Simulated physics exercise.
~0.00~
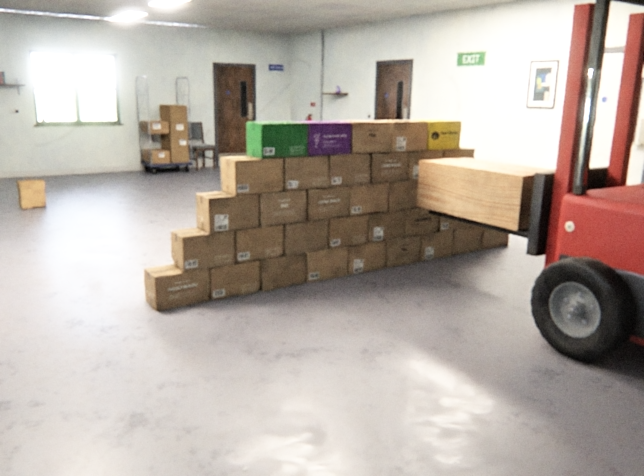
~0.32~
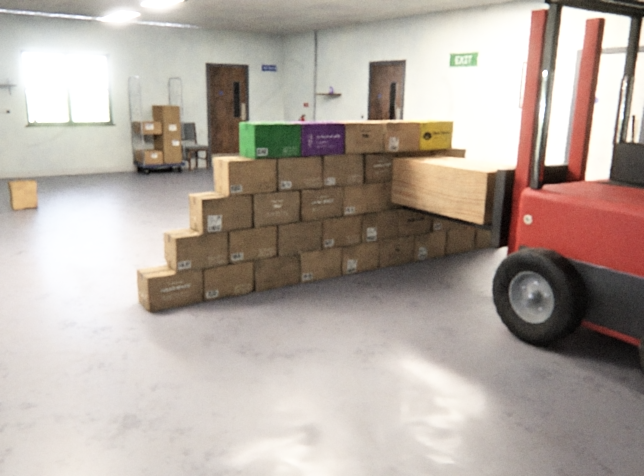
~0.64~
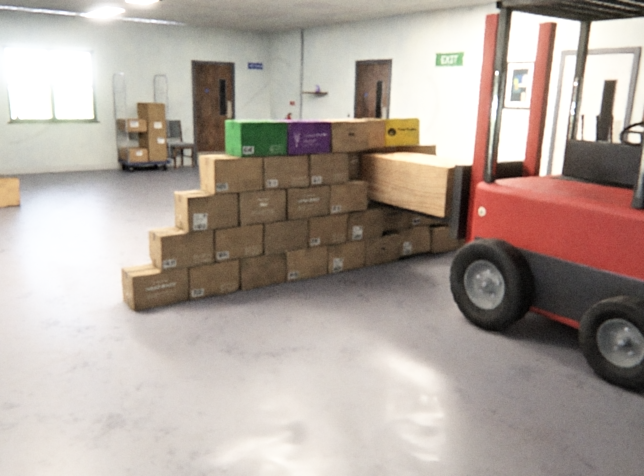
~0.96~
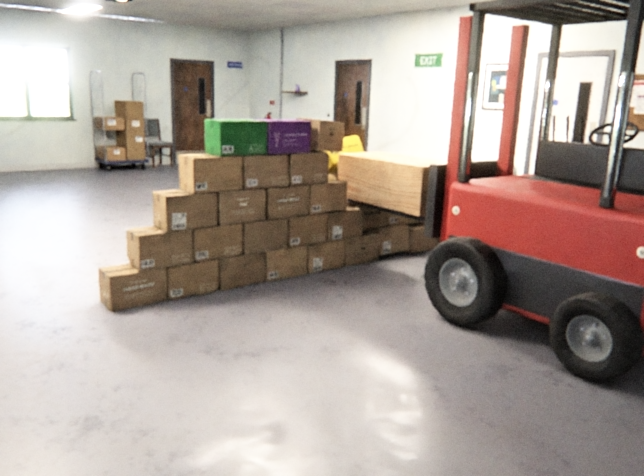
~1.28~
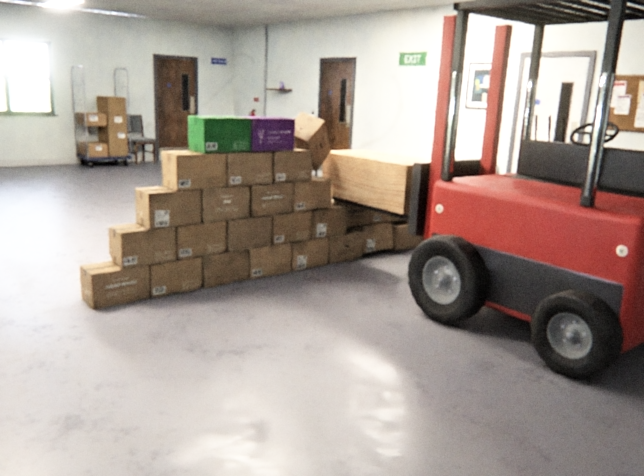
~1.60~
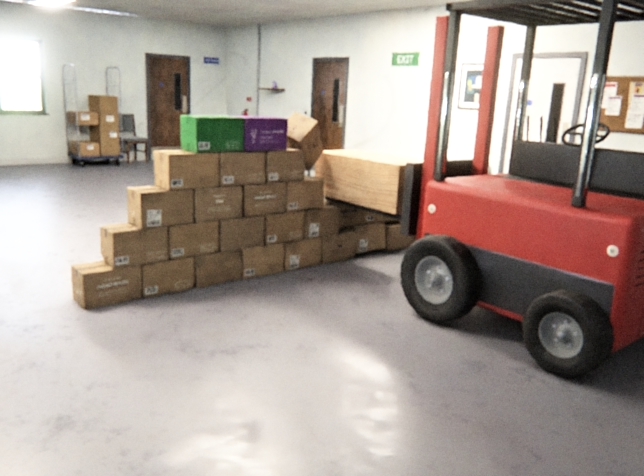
A red forklift pushes a crate into stacked cartons, toppling several, while green and purple stay up.
